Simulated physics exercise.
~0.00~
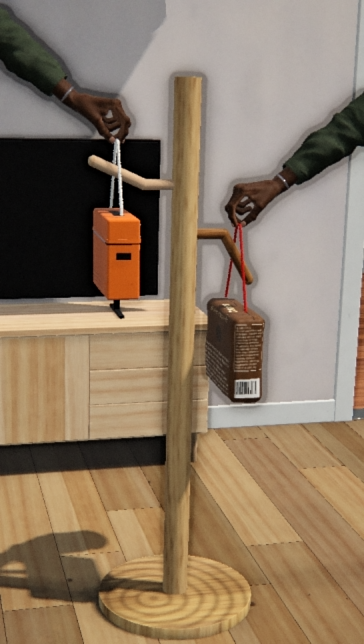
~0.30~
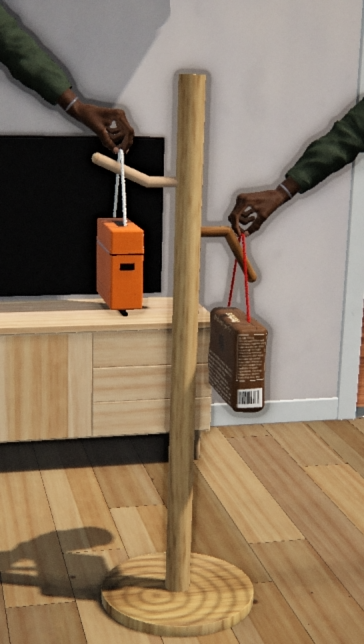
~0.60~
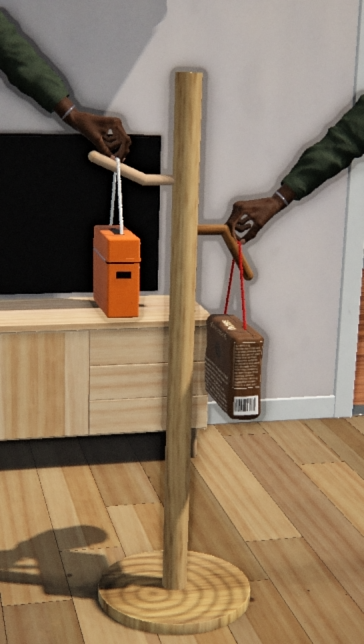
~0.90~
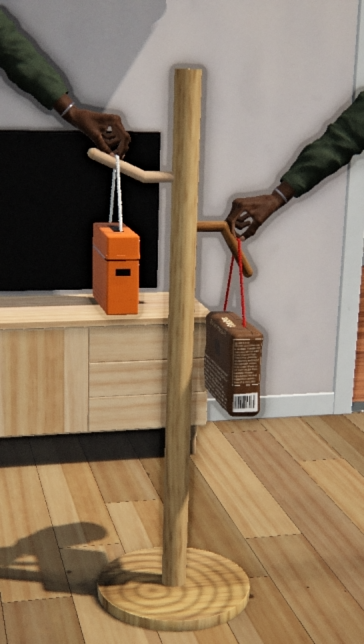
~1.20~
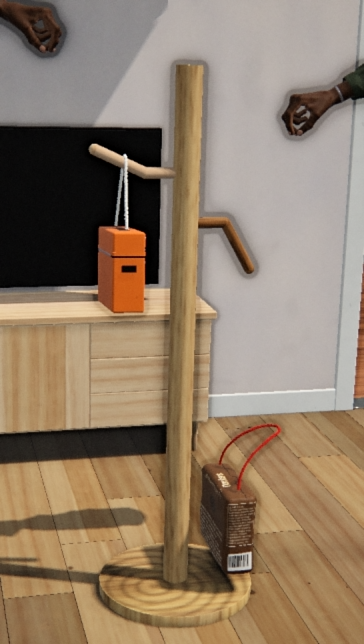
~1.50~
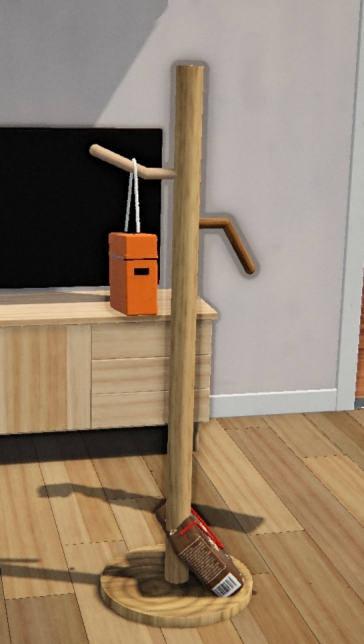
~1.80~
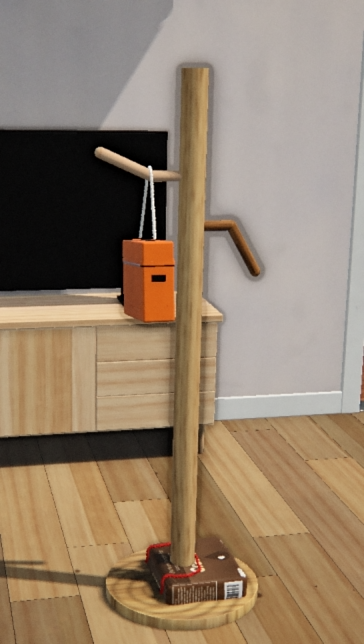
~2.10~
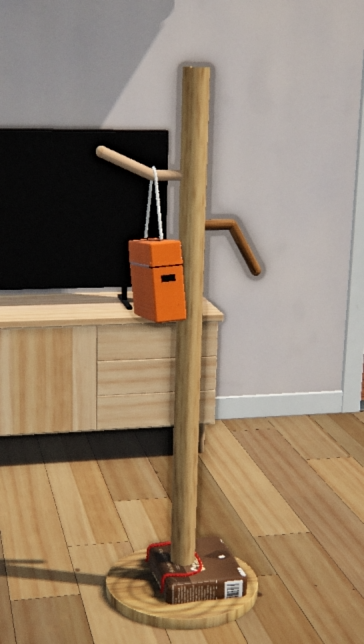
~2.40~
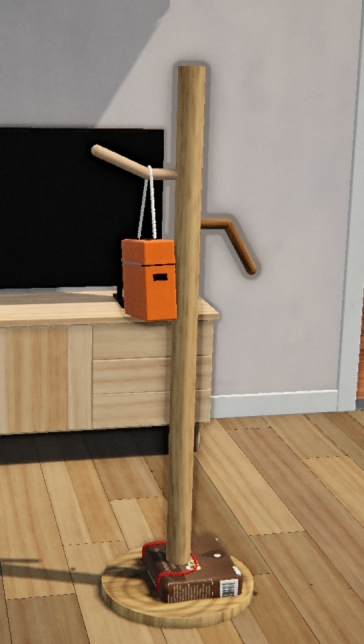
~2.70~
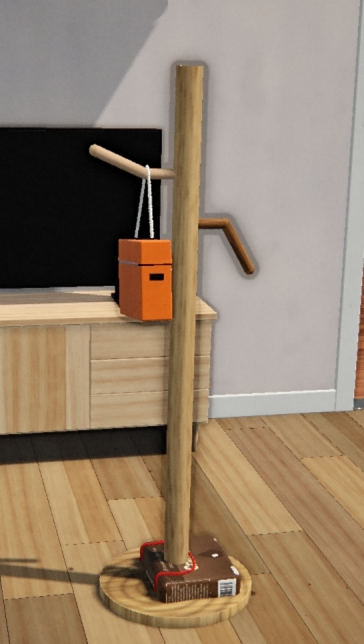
Two hands release an orange case, which stays hanging, and a brown bag, which falls.
